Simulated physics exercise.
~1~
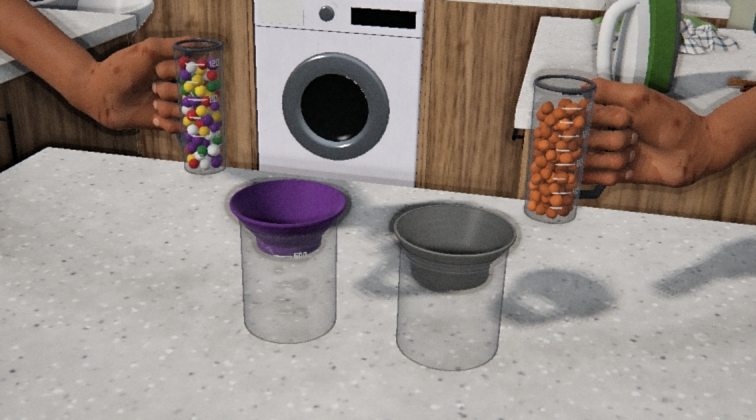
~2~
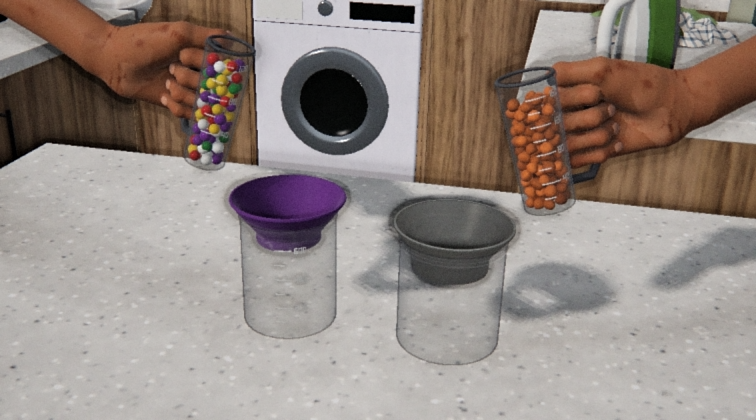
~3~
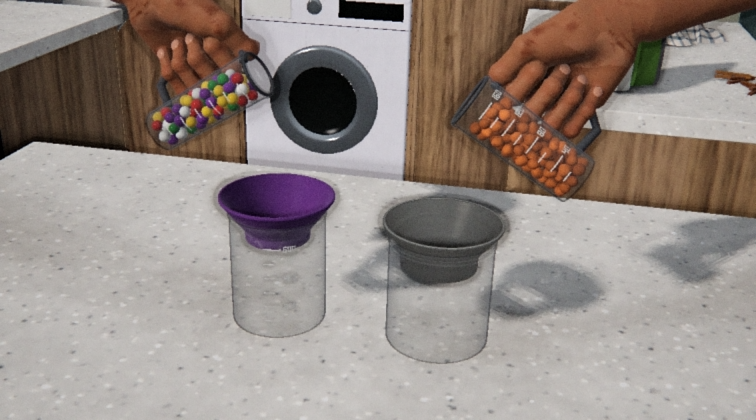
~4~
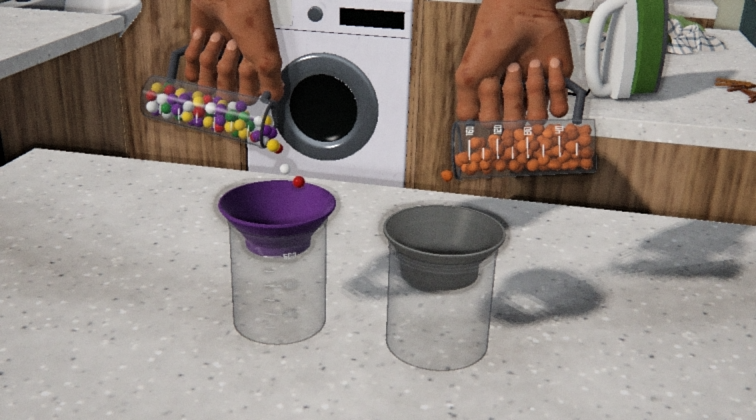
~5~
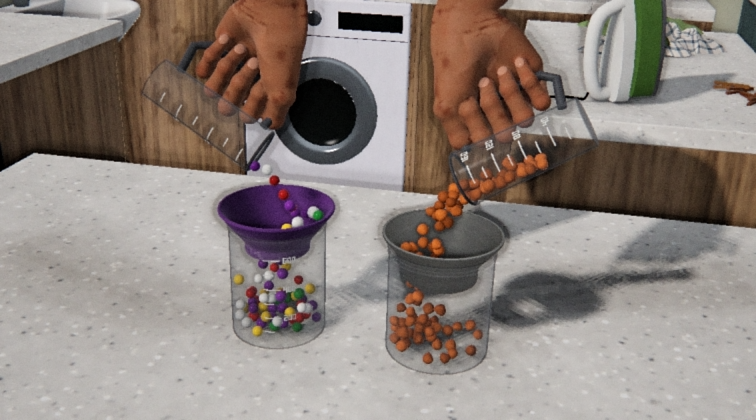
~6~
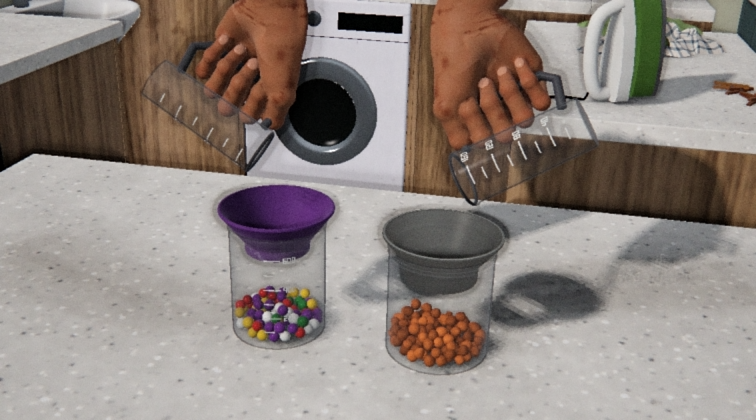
Two hands tipped clear cups over funnels set in jars, pouring mixed coloured balls into the purple one on the left and orange pieces into the grey one on the right, until both cups were empty and everything lay in the jars.
